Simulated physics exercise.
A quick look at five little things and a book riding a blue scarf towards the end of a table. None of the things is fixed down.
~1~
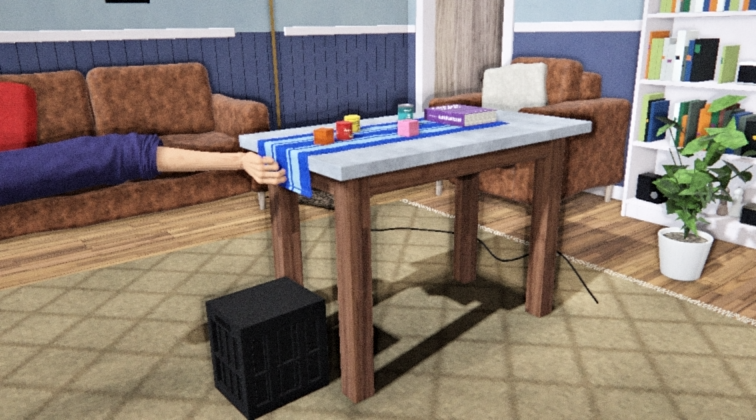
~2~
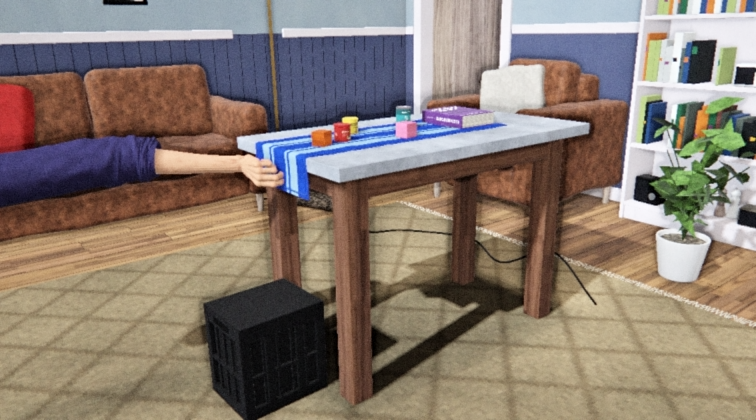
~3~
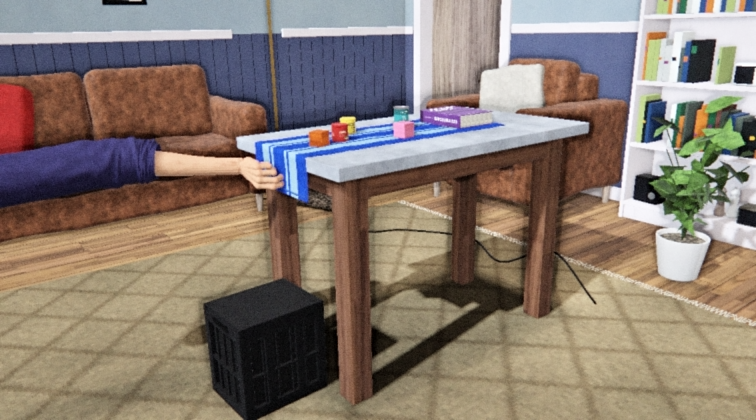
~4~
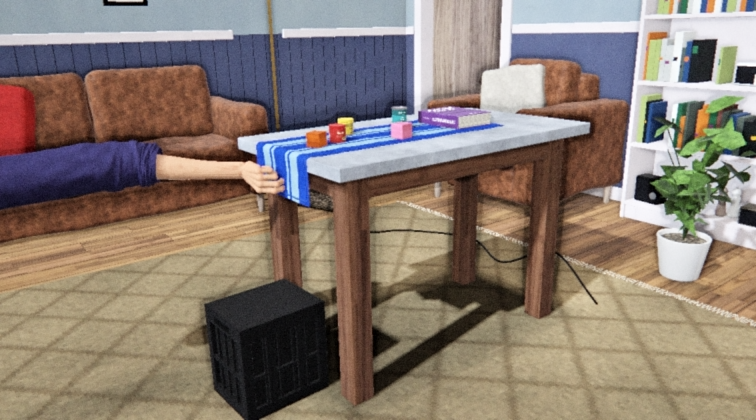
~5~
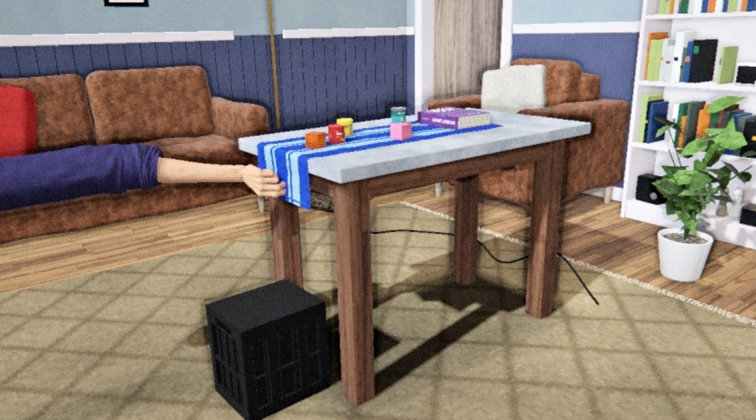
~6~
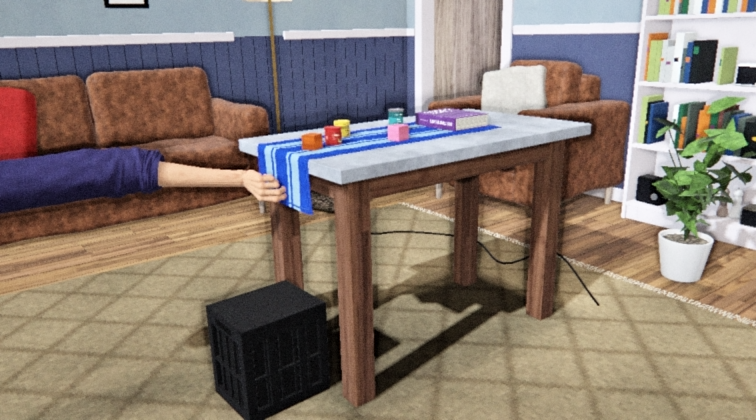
The clip shows a hand at the left slowly pulling a blue striped cloth over a table's near edge, its hanging end lowering slightly above a black crate, while the small colourful objects and purple book on it shift slightly left.
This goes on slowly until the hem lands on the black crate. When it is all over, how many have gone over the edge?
Drops: Three.
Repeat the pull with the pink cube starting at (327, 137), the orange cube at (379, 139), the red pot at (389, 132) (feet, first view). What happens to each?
Outcome: Pink cube falls away, orange cube falls away, red pot stays.
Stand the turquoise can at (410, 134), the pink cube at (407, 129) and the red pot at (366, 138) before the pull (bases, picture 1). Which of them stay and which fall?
The turquoise can is still on top, the pink cube is still on top, the red pot is off the top.
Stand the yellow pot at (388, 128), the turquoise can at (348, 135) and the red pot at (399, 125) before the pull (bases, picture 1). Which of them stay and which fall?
The yellow pot remains up, the turquoise can is carried off, the red pot stays on.
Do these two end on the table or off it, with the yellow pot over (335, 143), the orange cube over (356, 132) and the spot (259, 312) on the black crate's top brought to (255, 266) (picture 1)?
Observed: Yellow pot departs; orange cube remains seated.
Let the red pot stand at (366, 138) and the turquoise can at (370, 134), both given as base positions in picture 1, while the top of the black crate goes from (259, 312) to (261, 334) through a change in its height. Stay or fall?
The red pot falls, the turquoise can goes over.
Soon after, hem near (286, 248); orange cube gone.
Then, hem on the crate; orange cube, red pot and yellow pot gone.
At rest, hem on the crate; orange cube, red pot and yellow pot gone. The answer is three.
